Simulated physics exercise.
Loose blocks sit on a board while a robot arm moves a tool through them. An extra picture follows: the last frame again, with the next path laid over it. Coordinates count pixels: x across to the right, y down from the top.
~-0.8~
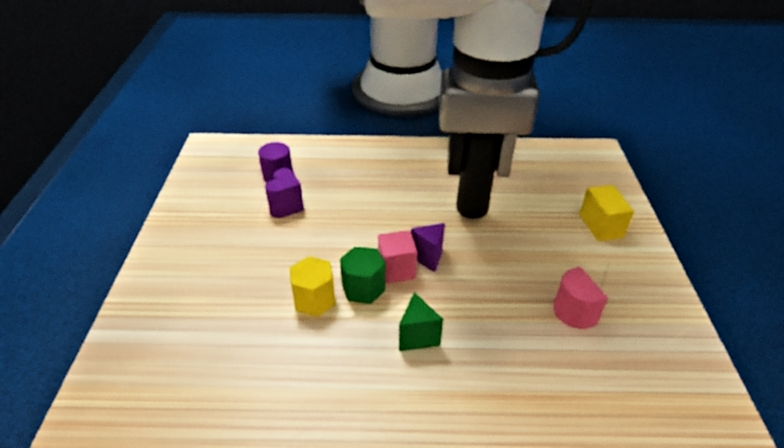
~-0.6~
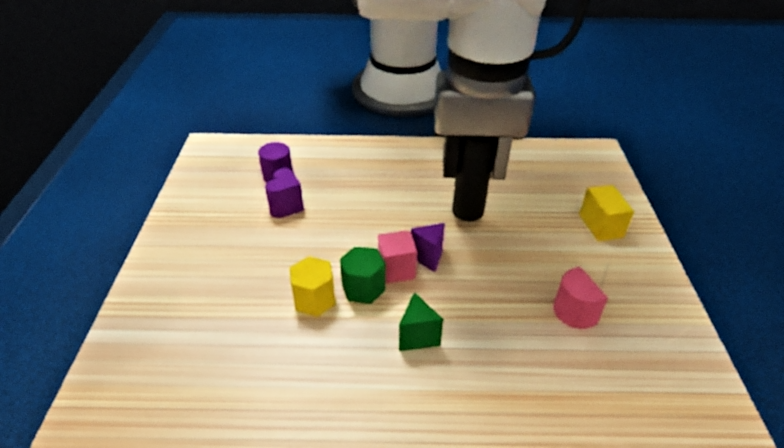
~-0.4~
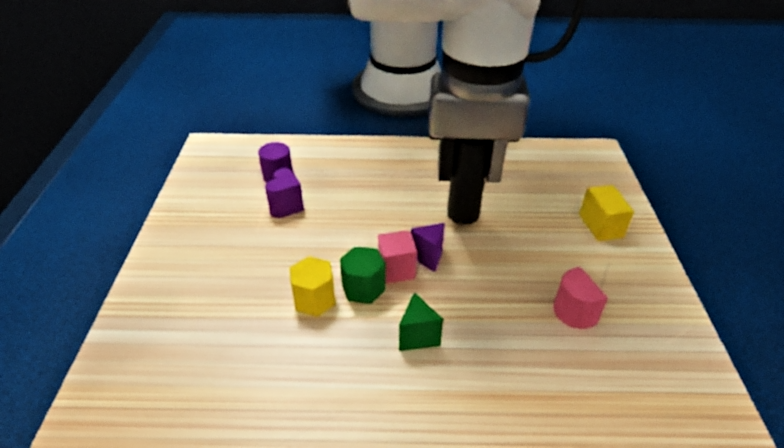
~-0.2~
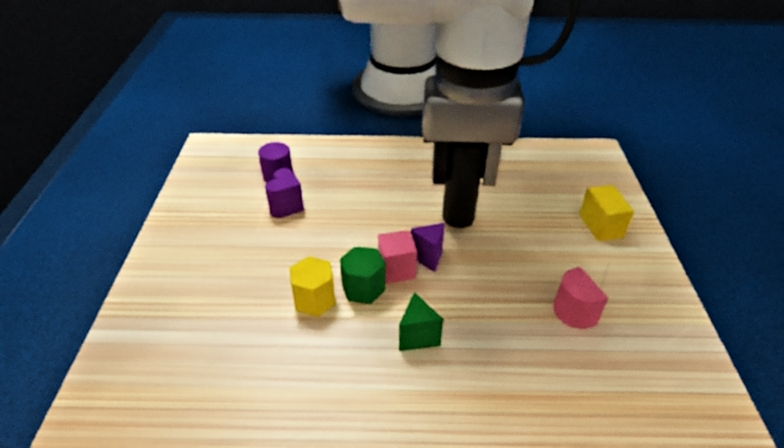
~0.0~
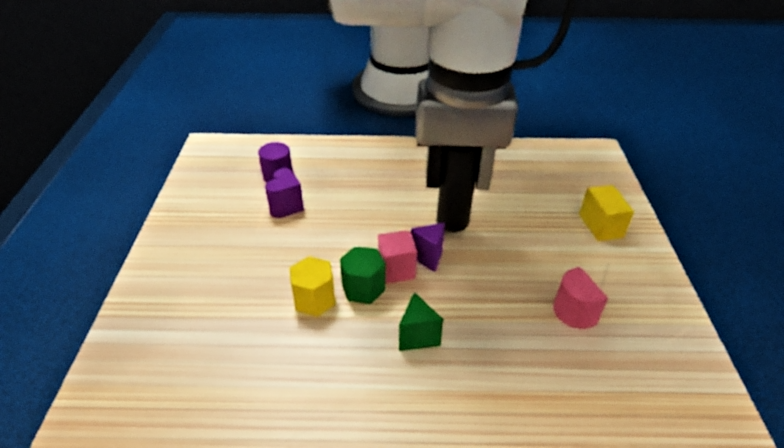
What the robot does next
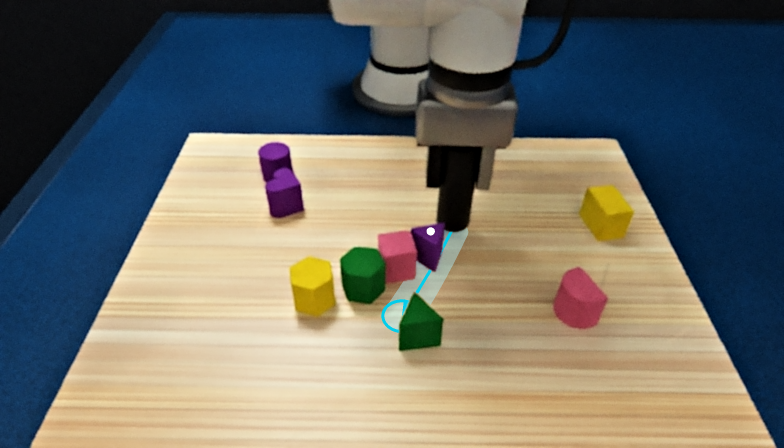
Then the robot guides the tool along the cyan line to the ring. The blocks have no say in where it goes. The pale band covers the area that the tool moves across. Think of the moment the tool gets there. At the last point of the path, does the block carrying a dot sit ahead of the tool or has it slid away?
Before the tool.
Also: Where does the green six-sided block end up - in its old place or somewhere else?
It will end up elsewhere.
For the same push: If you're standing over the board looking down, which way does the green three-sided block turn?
From above, it turns counterclockwise.
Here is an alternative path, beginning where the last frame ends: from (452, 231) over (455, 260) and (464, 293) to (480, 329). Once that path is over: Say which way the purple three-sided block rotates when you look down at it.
Spins clockwise.
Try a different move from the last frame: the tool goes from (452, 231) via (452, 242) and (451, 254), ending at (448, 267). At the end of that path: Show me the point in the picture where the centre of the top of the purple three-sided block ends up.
Its top middle is near (422, 248).
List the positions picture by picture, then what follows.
Lower end of the tool at (472, 208), tops of blocks, green six-sided block at (362, 260), pink square at (397, 242), green three-sided block at (419, 311), purple three-sided block at (431, 231), in the first picture.
Tool at (468, 211), blocks as before, in the second picture.
Tool at (463, 214), blocks as before, in the third picture.
Tool at (458, 218), blocks as before, in the fourth picture.
Tool at (453, 221), green six-sided block at (362, 260), pink square at (397, 242), green three-sided block at (419, 311), purple three-sided block at (431, 231), in the fifth picture.
The drawn path runs from (452, 231) directly to (402, 316); the dot is on the purple three-sided block.
On the path given first. One third of the way, tool at (438, 248); purple three-sided block at (425, 248), turned 50° clockwise.
Two thirds of the way, tool at (422, 276); green six-sided block at (349, 261); pink square at (390, 248), turned 35° clockwise; purple three-sided block at (403, 277), turned 70° clockwise.
At the end, tool at (402, 306); green six-sided block at (349, 261), turned 10° anticlockwise; pink square at (389, 248), turned 40° clockwise; green three-sided block at (420, 322), turned 20° anticlockwise; purple three-sided block at (375, 303), turned 75° clockwise.
